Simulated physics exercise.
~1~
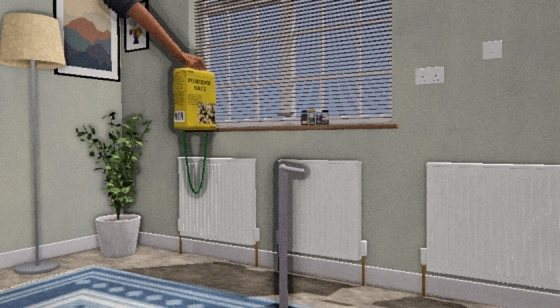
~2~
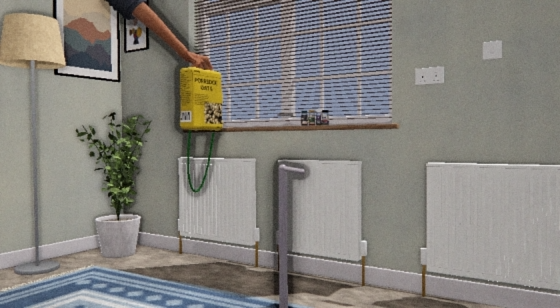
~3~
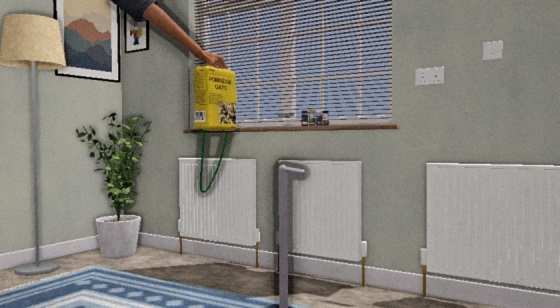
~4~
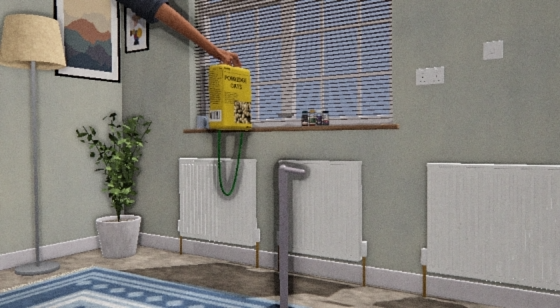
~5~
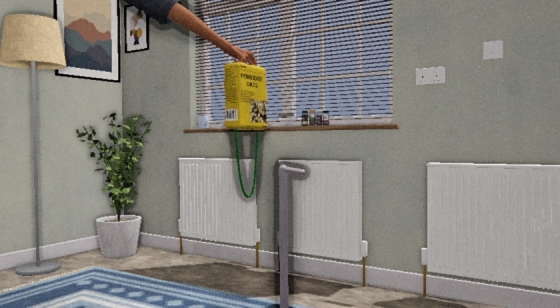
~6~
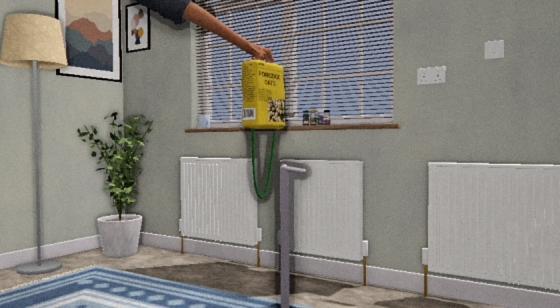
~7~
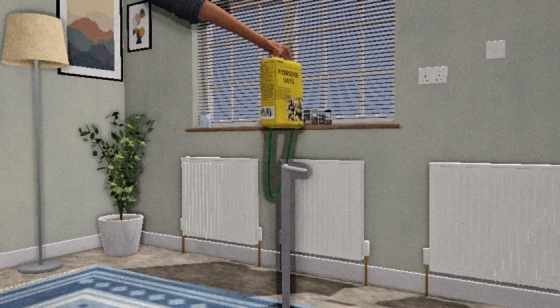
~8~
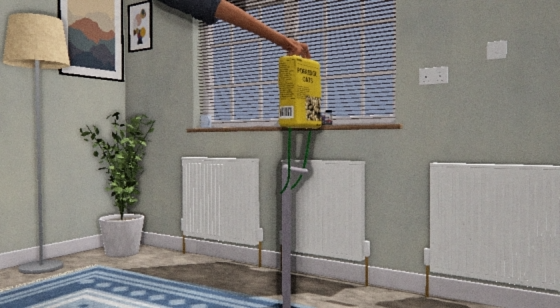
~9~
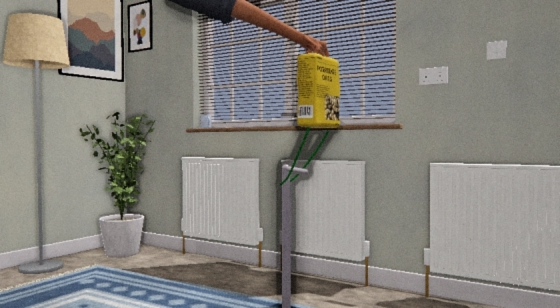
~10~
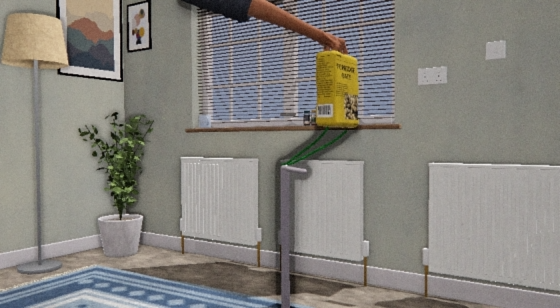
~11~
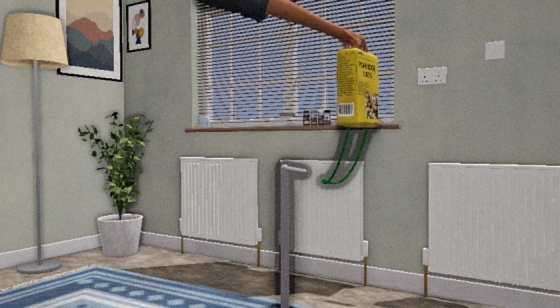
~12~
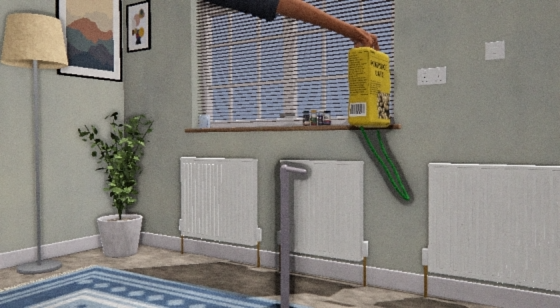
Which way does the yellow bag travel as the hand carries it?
The yellow bag travels to the right, going past the gray post.
